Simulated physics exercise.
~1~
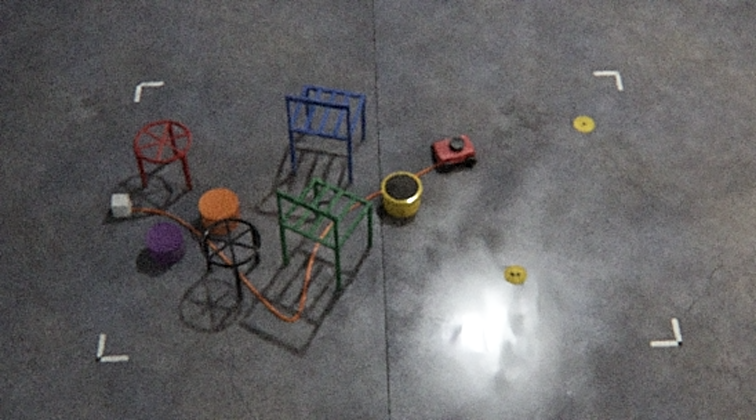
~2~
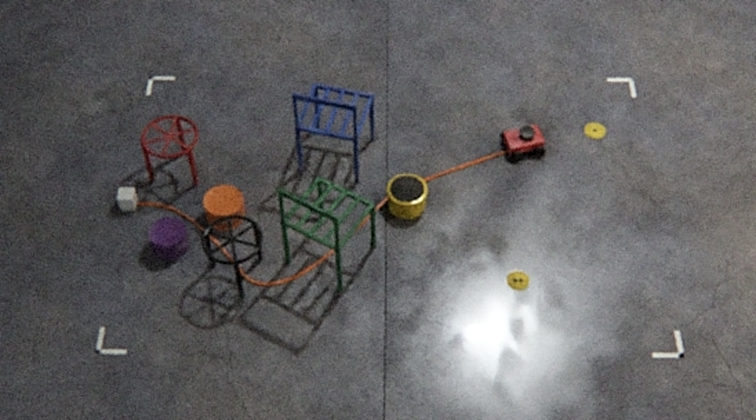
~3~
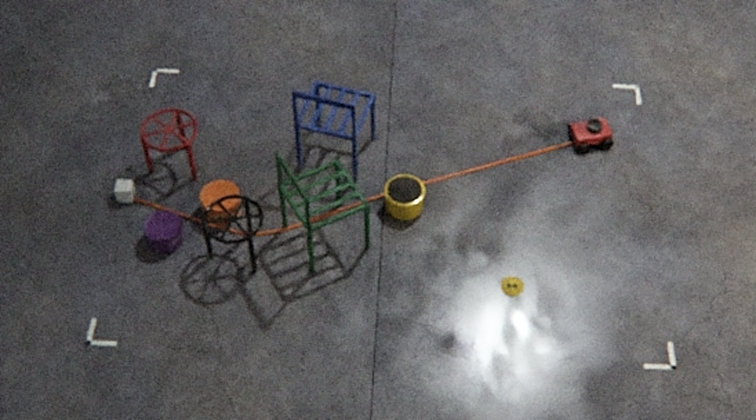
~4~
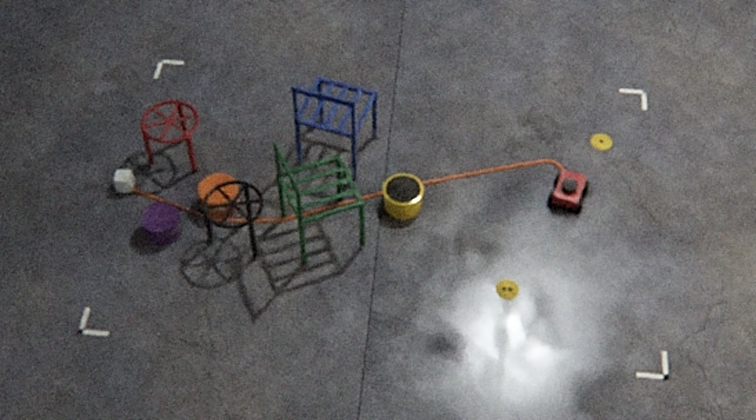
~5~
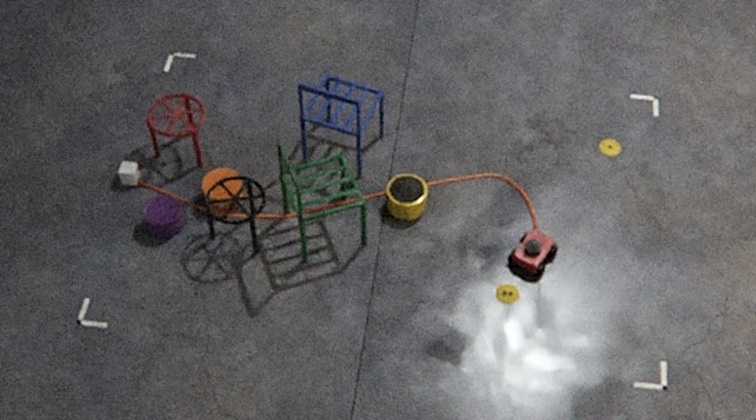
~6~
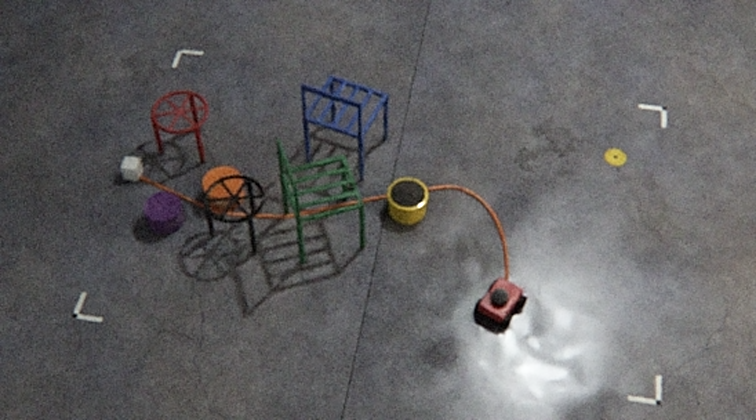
Small red cart towing an orange lead rightward, dragging the green chair and black stool slightly, then curving down, lead slack.
